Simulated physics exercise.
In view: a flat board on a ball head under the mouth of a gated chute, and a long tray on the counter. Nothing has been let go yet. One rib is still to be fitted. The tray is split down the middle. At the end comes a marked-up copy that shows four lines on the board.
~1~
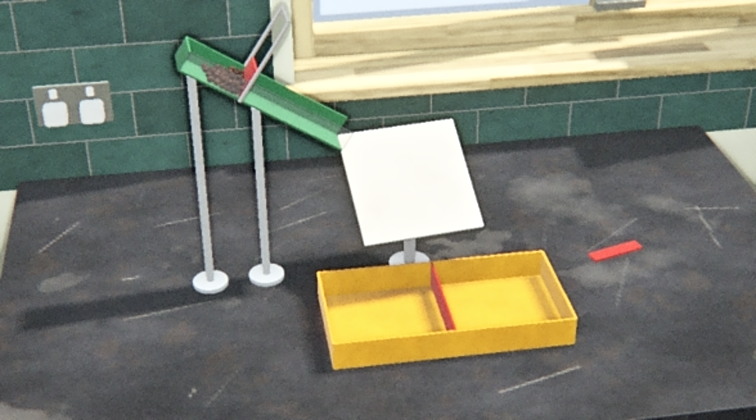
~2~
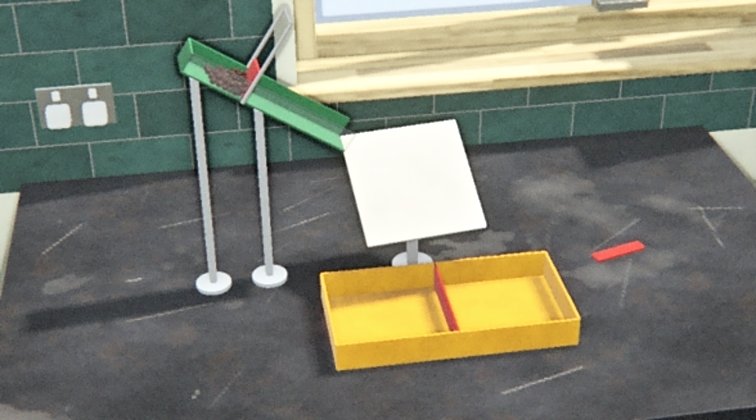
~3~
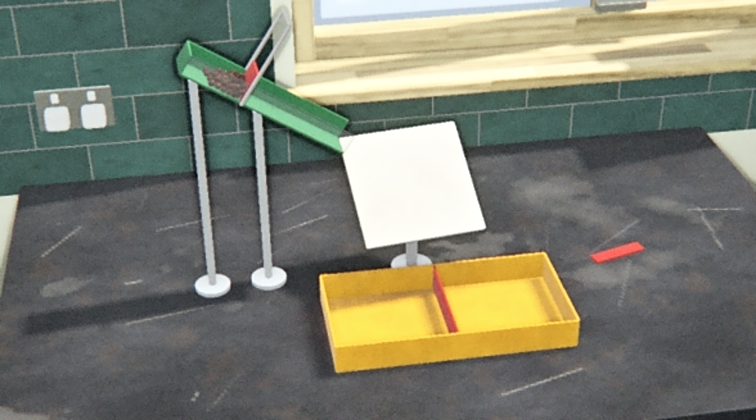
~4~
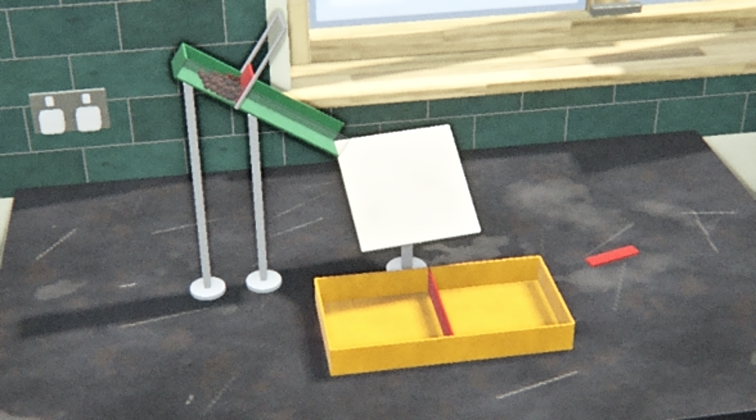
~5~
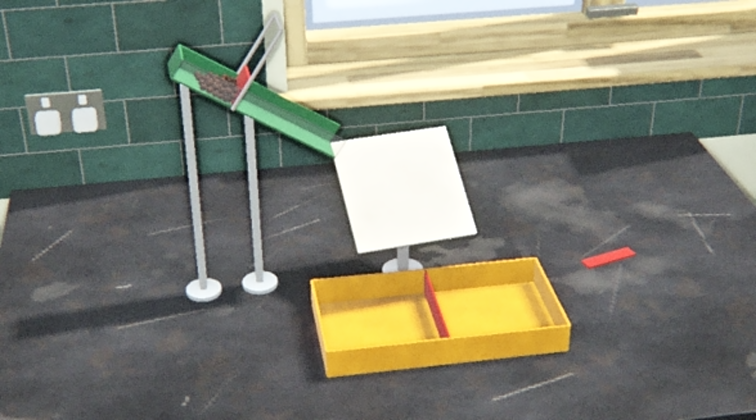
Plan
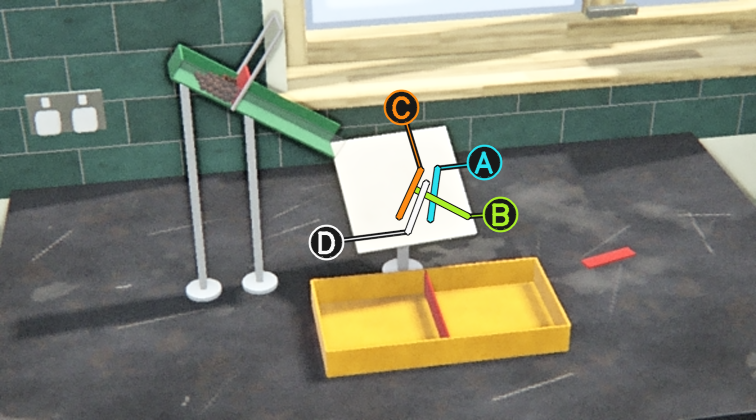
On a dark kitchen counter, brown balls sitting behind a closed gate in a green chute above a tilted white board and divided yellow tray.
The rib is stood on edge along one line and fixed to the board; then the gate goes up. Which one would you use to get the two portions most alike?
Line A does it best.
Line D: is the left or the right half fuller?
Left.
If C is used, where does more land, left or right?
The left half.
On the marked copy, line A from (437, 168) to (430, 219); line B from (415, 189) to (467, 216); line C from (420, 169) to (399, 216); line D from (426, 183) to (407, 231).
With A, of what is caught, about two thirds in the left half, about a third in the right.
With B, of what is caught, a small part in the left half, nearly all in the right.
With C, of what is caught, nearly all in the left half, a stray few in the right.
With D, of what is caught, most in the left half, about a quarter in the right.
